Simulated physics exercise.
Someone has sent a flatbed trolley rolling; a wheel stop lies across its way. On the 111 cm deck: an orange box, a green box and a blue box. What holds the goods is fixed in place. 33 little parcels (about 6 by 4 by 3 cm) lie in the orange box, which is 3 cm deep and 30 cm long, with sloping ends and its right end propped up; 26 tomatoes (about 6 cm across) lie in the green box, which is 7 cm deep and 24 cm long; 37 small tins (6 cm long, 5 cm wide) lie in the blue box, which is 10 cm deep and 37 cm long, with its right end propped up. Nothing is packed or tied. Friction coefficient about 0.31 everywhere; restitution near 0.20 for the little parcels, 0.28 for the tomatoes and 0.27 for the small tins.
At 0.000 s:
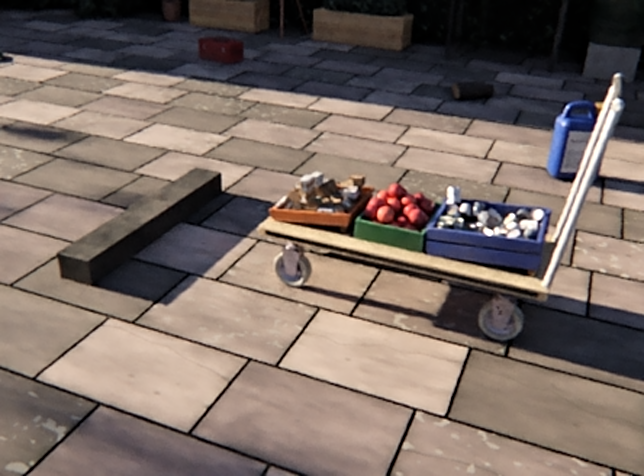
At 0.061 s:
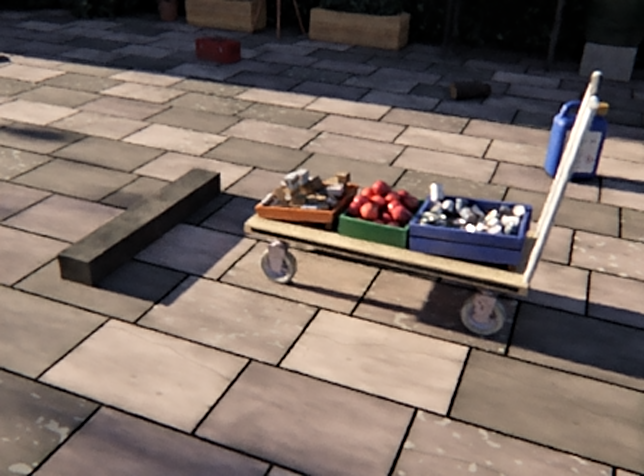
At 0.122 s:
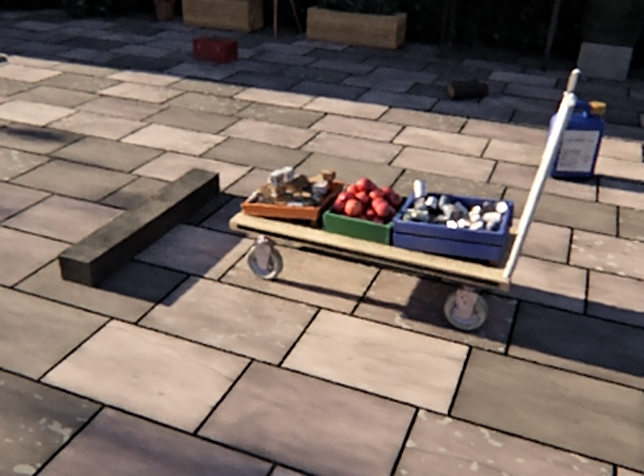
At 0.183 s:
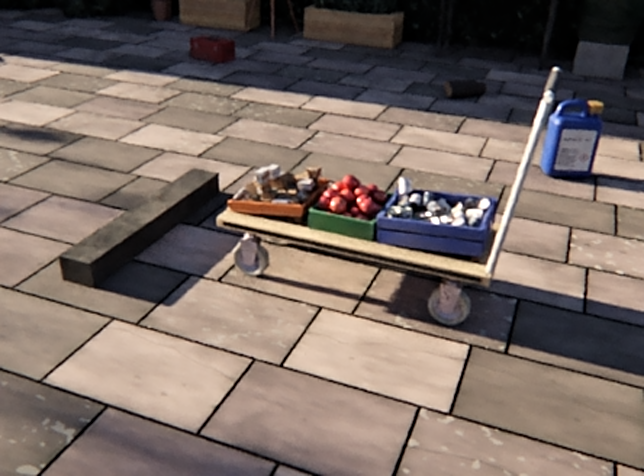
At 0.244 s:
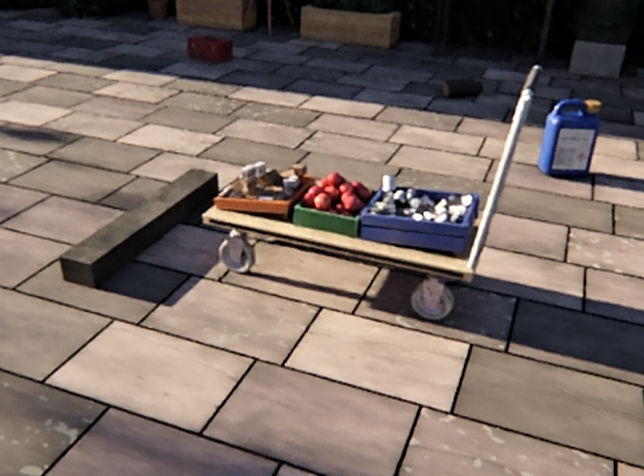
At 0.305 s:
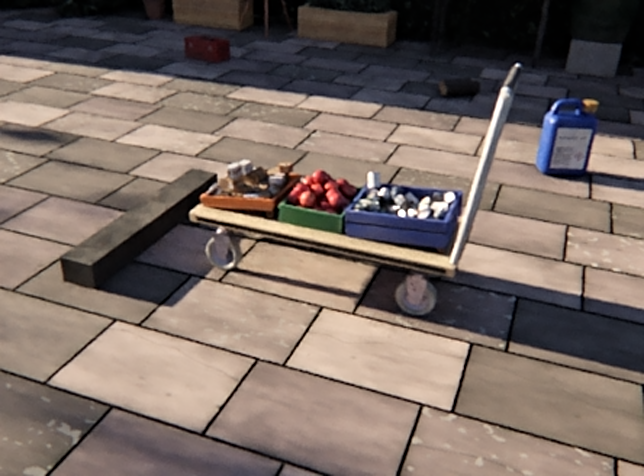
Paved yard, a flatbed trolley carrying orange, green and blue boxes of small items rolling left towards a dark beam.
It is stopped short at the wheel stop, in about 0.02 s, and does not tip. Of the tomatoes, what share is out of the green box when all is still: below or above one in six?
Out of the green box go under a sixth of the tomatoes.
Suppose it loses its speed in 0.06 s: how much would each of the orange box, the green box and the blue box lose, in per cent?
Then orange box 0, green box 0, blue box 0 per cent.
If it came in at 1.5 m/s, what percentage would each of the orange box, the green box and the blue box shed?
In that case orange box 20, green box 20, blue box 0 per cent.
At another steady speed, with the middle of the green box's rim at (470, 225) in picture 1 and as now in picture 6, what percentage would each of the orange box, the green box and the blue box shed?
Then orange box 40, green box 30, blue box 10 per cent.
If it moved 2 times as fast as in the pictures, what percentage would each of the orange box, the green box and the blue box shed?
Then orange box 30, green box 30, blue box 10 per cent.
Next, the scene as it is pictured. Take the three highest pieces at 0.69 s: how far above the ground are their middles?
Some 44 cm up.
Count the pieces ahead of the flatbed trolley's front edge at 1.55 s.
Some 6 pieces.
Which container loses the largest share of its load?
It is the orange box.
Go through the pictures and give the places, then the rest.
In the first frame (we follow the rim corner now nearest the camera; the camera moves round a little), green box at (421, 233); orange box at (347, 215); 65 cm still to roll; nothing out yet.
The second frame shows green box at (404, 229); orange box at (331, 212); 58 cm still to roll.
The third frame shows green box at (387, 226); orange box at (316, 209); 52 cm still to roll.
The fourth frame shows green box at (371, 222); orange box at (301, 206); 45 cm still to roll.
The fifth frame shows green box at (355, 219); orange box at (286, 203); 39 cm still to roll.
The sixth frame shows green box at (339, 216); orange box at (271, 200); 32 cm still to roll; nothing out yet.
After 0.59 s, impact.
After 0.69 s, 0 of 33 out of the orange box, 0 of 26 out of the green box and 1 of 37 out of the blue box.
After 0.81 s, 3 of 33 out of the orange box, 0 of 26 out of the green box and 1 of 37 out of the blue box.
After 1.04 s, 7 of 33 out of the orange box, 0 of 26 out of the green box and 1 of 37 out of the blue box.
Final count (at 1.55 s), 7 of 33 out of the orange box, 0 of 26 out of the green box and 1 of 37 out of the blue box. Asked share, 0 of 26, 0 per cent.
